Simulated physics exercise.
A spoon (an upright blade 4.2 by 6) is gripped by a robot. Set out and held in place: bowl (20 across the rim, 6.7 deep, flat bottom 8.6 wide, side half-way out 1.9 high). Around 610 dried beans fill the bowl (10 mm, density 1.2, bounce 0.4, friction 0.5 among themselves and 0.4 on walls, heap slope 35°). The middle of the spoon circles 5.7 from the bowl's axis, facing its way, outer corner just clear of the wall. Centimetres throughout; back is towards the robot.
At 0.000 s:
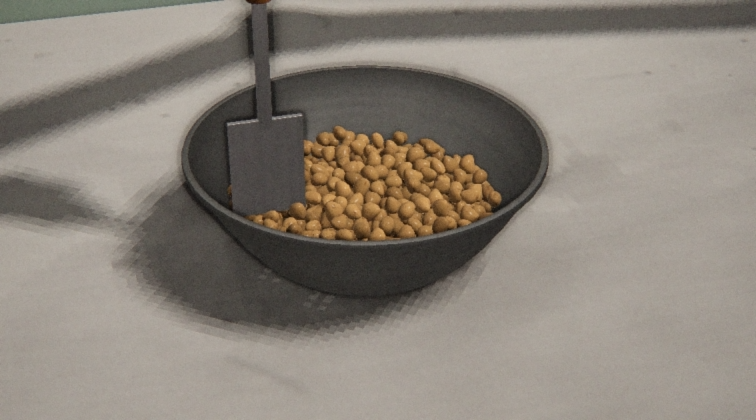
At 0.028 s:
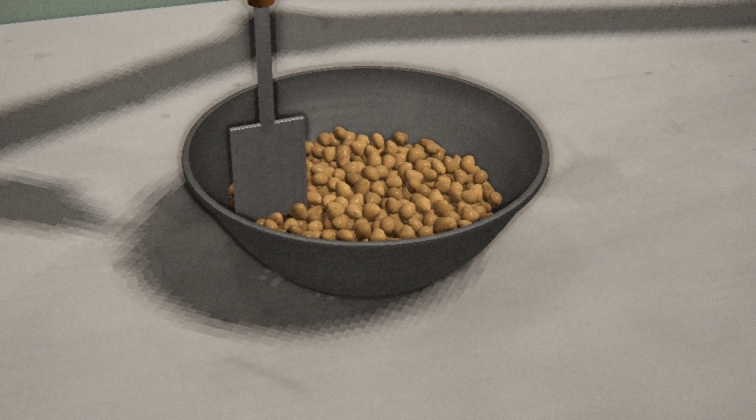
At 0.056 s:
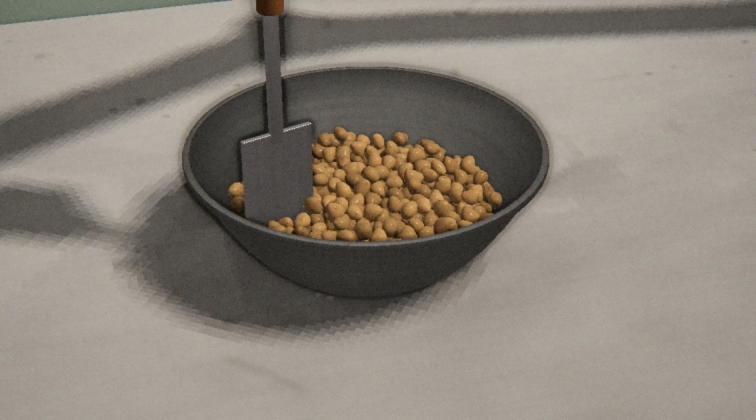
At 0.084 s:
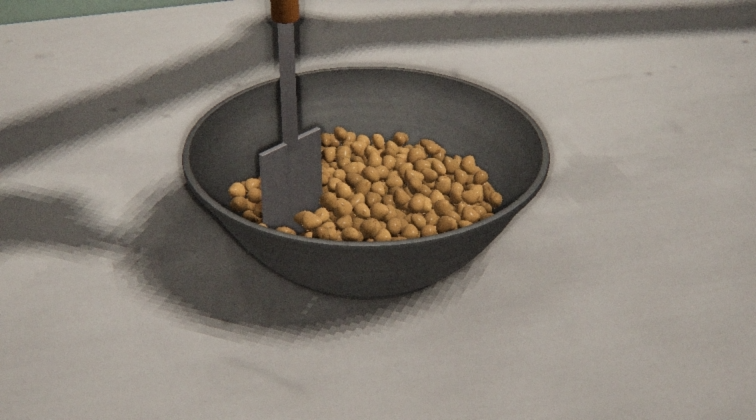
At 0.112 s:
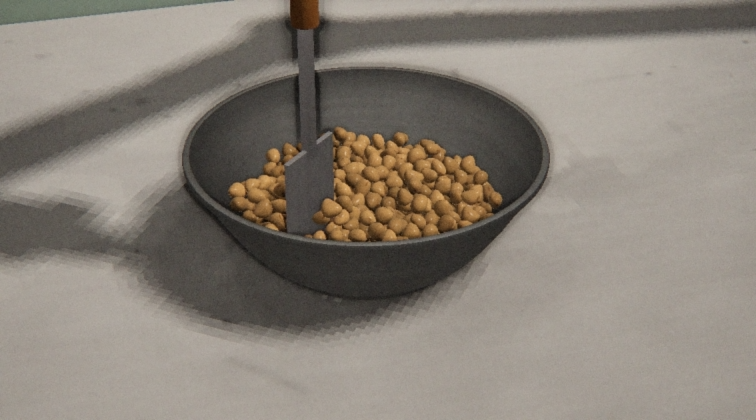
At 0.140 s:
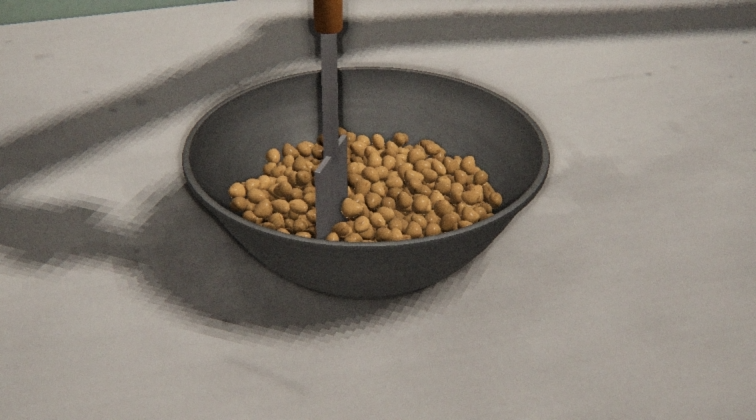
A flat grey spatula with an orange-brown handle, upright in a dark bowl of tan beans, swept from the left side toward the middle, turning edge-on as beans came into view behind it.
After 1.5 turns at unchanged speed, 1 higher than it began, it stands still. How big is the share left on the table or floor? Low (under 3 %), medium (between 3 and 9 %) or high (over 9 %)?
On the table or floor the share is medium, between 3 and 9 %.
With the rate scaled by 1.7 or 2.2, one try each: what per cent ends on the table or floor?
About 15 and 20 per cent.
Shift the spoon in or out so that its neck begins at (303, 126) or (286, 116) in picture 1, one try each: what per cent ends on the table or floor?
Some 0 and 5 per cent.
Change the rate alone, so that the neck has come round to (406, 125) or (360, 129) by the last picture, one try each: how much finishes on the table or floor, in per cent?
Some 15 and 5 per cent.
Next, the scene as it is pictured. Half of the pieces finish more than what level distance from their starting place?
Some 1 cm.
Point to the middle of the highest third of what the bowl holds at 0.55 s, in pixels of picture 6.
At about (352, 145).
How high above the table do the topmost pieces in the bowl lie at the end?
About 6.0 cm.
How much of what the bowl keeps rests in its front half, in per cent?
Roughly 50 per cent.
After 0.55 s, 246° round, highest piece 8 above the table; 597 in the bowl, 7 on the table or floor, 7 in flight or on the tool.
After 0.95 s, 76° round, highest piece 7 above the table; 576 in the bowl, 34 on the table or floor, 1 in flight or on the tool.
After 1.35 s, 180° round, highest piece 6 above the table; 575 in the bowl, 36 on the table or floor.
After 2.05 s, 180° round, highest piece 6 above the table; 575 in the bowl, 36 on the table or floor.
In the end, 575 in the bowl, 36 on the table or floor. That is 6 % on the table or floor.
